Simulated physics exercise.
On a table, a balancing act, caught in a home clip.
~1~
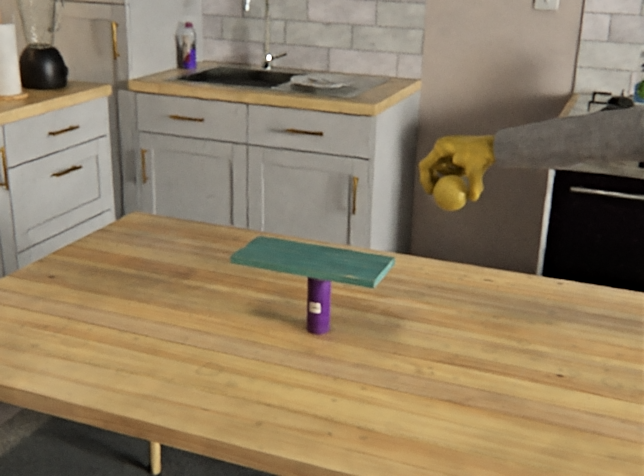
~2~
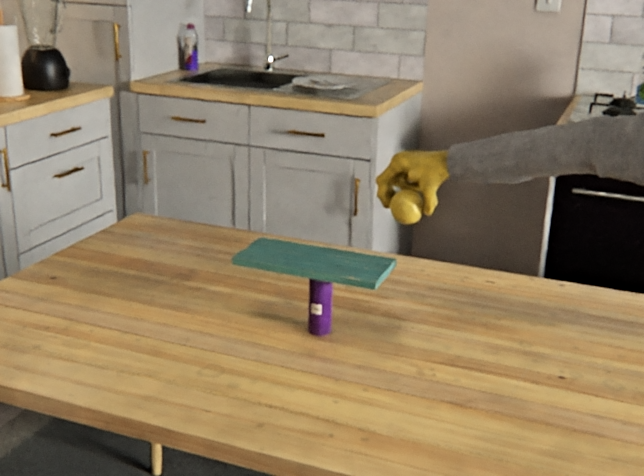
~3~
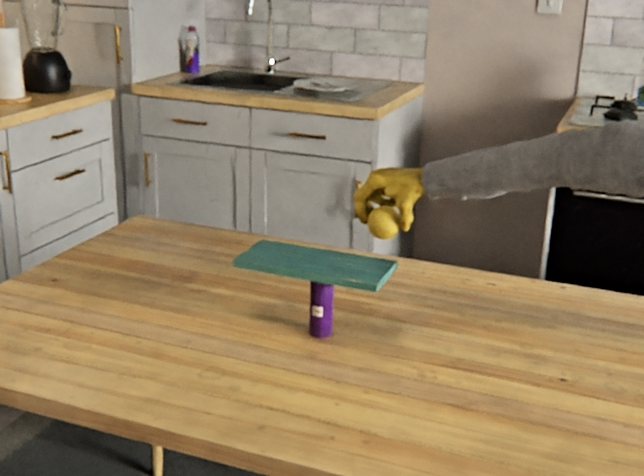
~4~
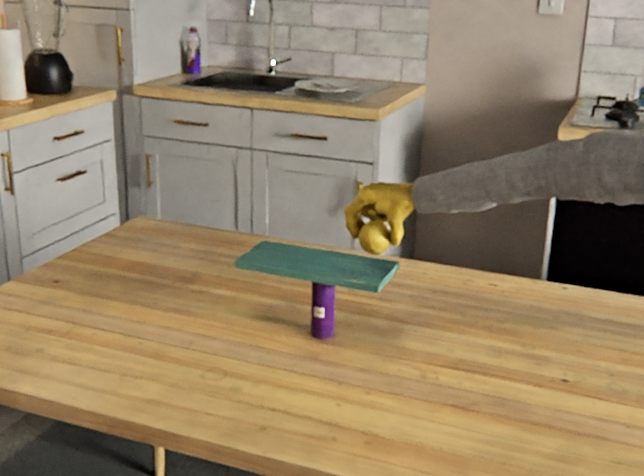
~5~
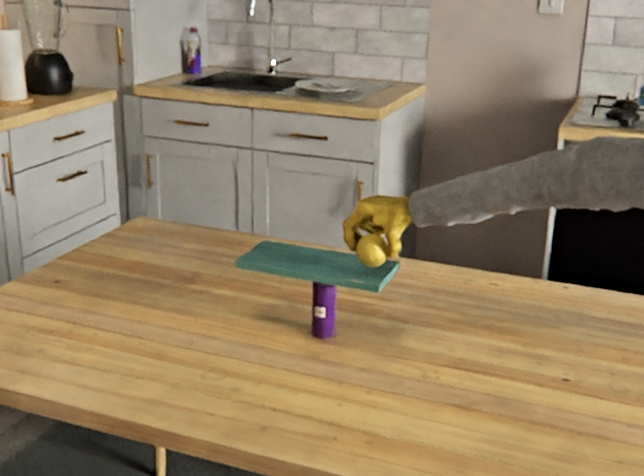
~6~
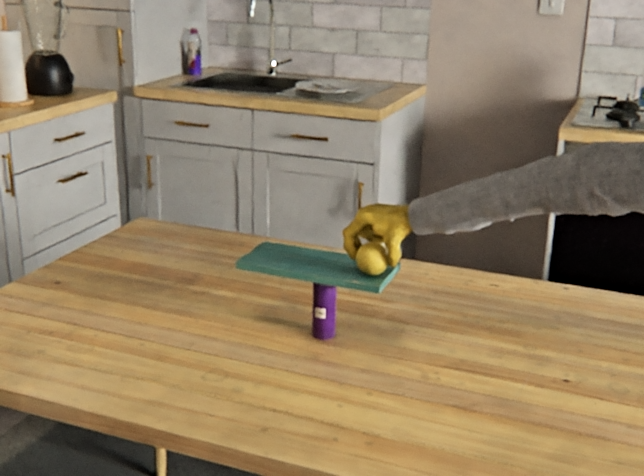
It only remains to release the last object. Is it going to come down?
No, oh, it remains standing just fine.
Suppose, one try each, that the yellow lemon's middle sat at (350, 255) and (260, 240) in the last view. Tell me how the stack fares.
It does not fall the first time and falls the second time.
Then, 0.30 s later than the last frame, all is still.
Then, 0.70 s later than the last frame, yellow lemon resting near (372, 259).
When it is over, all 3 as before. End places, in pixels of the last picture, yellow lemon near (372, 259). The stack keeps its balance.
